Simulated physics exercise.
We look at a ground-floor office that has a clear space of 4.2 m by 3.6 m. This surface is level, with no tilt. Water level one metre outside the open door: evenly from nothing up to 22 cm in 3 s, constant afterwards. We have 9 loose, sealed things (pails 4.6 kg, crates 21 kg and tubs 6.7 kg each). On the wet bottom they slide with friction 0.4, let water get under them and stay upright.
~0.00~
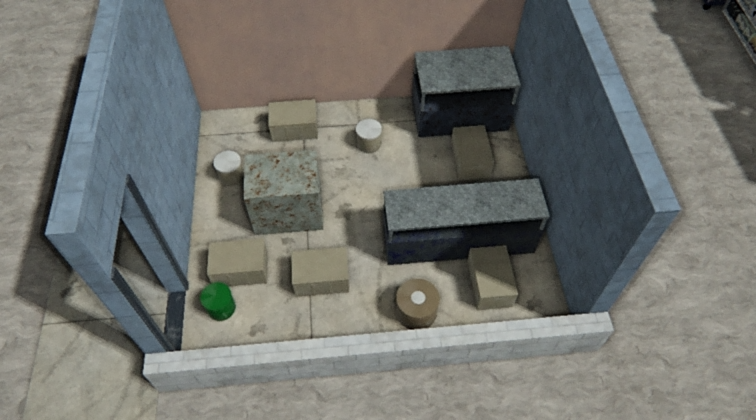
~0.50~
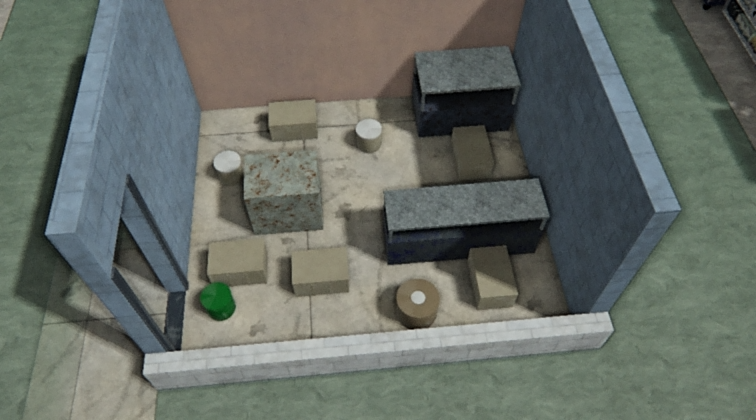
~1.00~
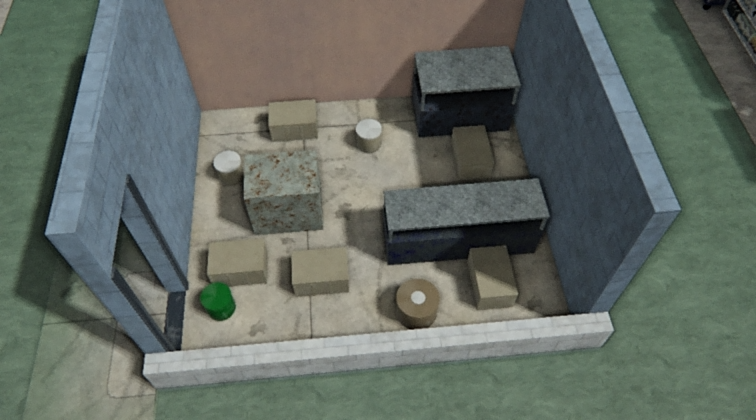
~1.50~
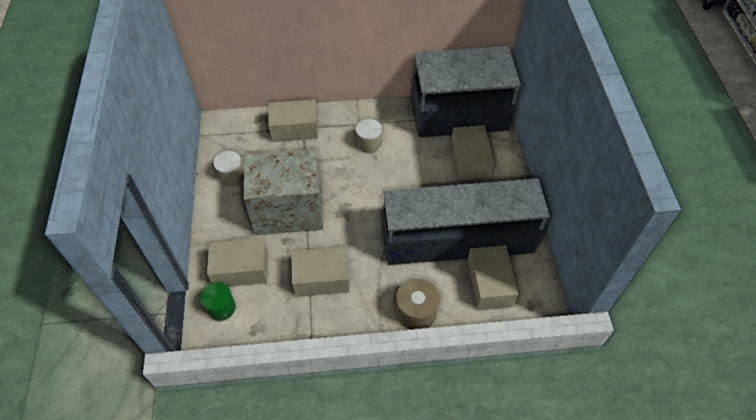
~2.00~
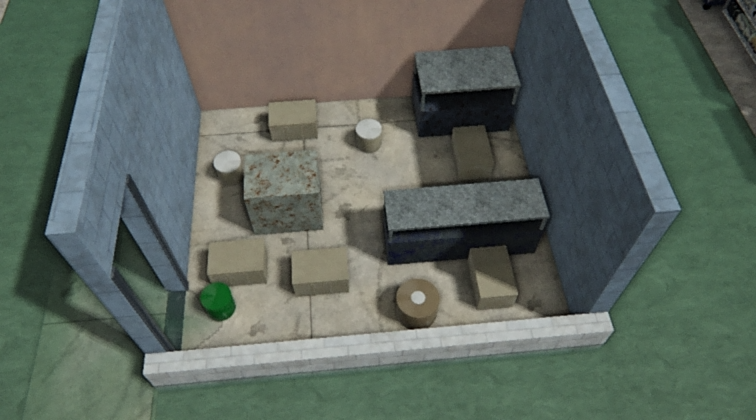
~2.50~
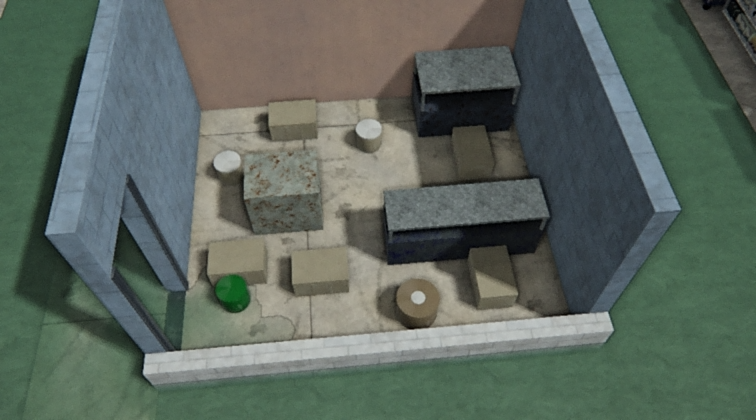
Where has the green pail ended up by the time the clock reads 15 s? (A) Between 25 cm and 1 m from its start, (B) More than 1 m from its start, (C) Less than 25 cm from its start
The answer is B.
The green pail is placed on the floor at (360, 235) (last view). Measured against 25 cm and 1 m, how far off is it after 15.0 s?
Here it heads a good way off.
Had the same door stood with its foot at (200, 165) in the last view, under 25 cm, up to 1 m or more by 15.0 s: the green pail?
The green pail ends up a little way over.
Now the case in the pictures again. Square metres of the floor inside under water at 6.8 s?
9.5 m2.
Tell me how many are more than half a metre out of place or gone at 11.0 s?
I get 3.
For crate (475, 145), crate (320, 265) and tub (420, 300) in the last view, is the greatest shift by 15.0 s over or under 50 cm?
Note - in order: Smaller; farther; farther.
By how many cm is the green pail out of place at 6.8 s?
Displacement near 300 cm.
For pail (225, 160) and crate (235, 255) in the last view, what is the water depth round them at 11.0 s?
First roughly 2 cm, second roughly 6 cm.
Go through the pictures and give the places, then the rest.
The first picture shows the green pail at (216, 296), on the bottom; water covers 0.0 m2; 0 of 9 have shifted.
The second picture shows the green pail at (216, 296), on the bottom; 0.0 m2 under water; 0 of 9 have shifted.
The third picture shows the green pail at (216, 296) rests on the ground; water covers 0.0 m2; 0 of 9 have shifted.
The fourth picture shows the green pail at (216, 296) rests on the ground; 0.0 m2 under water; 0 of 9 have shifted.
The fifth picture shows the green pail at (216, 296), on the bottom; 0.2 m2 under water; 0 of 9 have shifted.
The sixth picture shows the green pail at (231, 288), on the bottom, 17 cm from its start; water covers 0.7 m2; 1 of 9 have shifted.
After 3.5 s the green pail is near (279, 283), 0.7 m from its start, aground; 0 afloat.
After 6.8 s the green pail is near (498, 307), 2.9 m from its start, afloat; 3 afloat.
After 11.0 s the green pail is near (477, 303), 2.7 m from its start, afloat; 3 afloat.
After 15.0 s the green pail is near (502, 296), 3.0 m from its start, afloat; 9 afloat.
